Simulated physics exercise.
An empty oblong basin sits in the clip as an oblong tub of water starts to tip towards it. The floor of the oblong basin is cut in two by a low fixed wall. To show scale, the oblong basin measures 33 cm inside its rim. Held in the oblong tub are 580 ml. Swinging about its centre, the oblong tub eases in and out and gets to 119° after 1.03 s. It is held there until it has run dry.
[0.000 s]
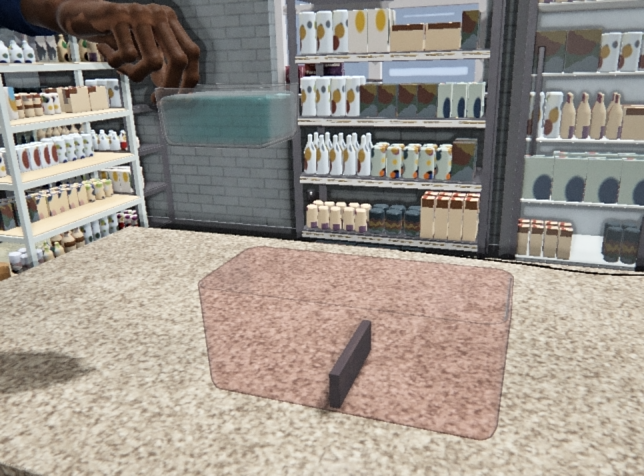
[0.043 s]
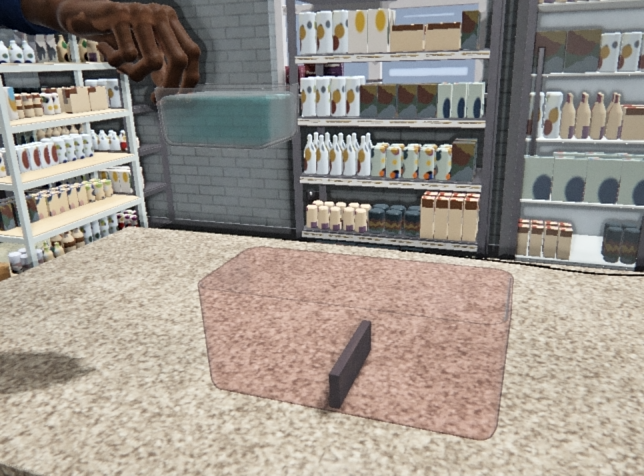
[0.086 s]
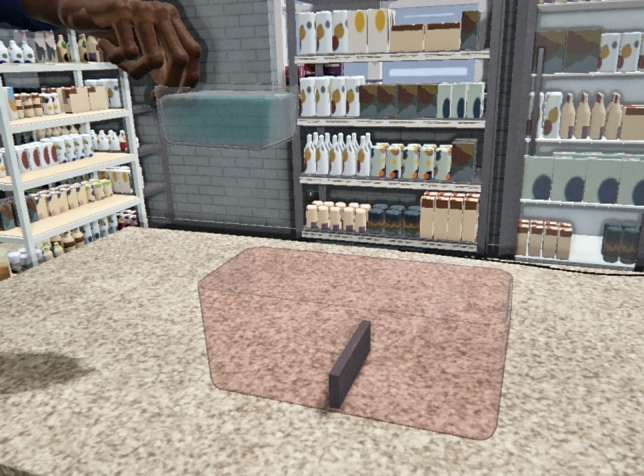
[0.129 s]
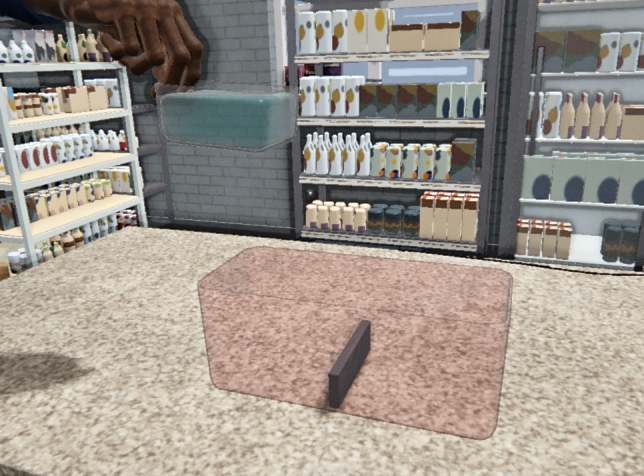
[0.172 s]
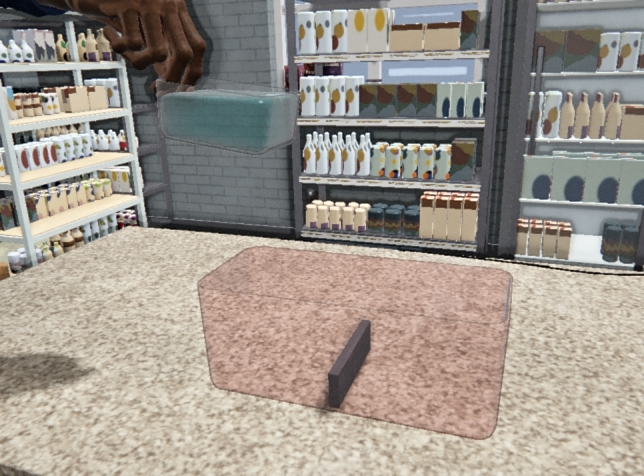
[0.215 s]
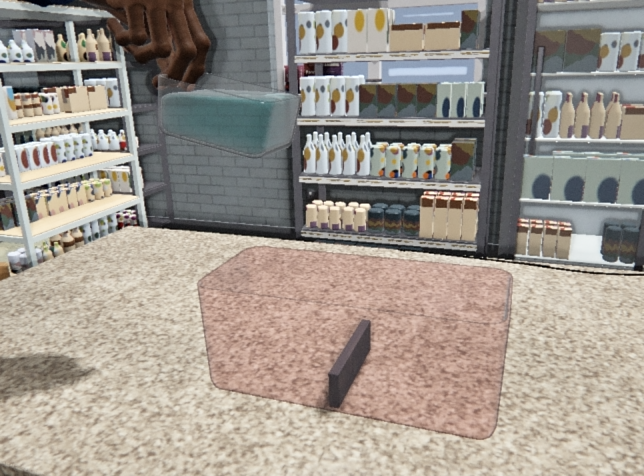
In a shop with stocked shelves, a hand hovers by a clear oblong tub of teal water, above and behind an empty, pinkish see-through basin with a low dark wall inside. The tub gradually tilts slightly, its right side dipping, while the hand shifts a little and the basin stays still.
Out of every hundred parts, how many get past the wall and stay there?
About 63 out of 100.
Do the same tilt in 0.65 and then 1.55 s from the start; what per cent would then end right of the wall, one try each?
Some 50 and 65 per cent, in that order.
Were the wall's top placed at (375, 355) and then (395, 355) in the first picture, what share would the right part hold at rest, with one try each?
Result: 30 per cent, then 10 per cent.
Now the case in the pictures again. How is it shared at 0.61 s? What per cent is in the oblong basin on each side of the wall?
Lab note: Left near 4 %, right near 16.
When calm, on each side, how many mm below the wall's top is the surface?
About 34 mm on the left, about 26 mm on the right.
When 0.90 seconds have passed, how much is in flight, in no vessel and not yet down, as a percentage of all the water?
Estimate: About 7 in a hundred.
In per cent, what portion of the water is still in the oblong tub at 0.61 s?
Roughly 28 %.
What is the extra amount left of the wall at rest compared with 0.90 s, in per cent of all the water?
Near 7 percent, give or take.
After 0.61 s the tilt is 76° and 29 per cent is still to pour, 4 is left of the wall and 16 right of it.
After 0.90 s the tilt is 114° and 2 per cent is still to pour, 28 is left of the wall and 62 right of it.
After 1.20 s the tilt is 119° and 0 per cent is still to pour, 35 is left of the wall and 63 right of it.
After 1.53 s the tilt is 119° and 0 per cent is still to pour, 35 is left of the wall and 63 right of it.
In the end 35 per cent lies left of the wall, 63 right of it and 2 outside.
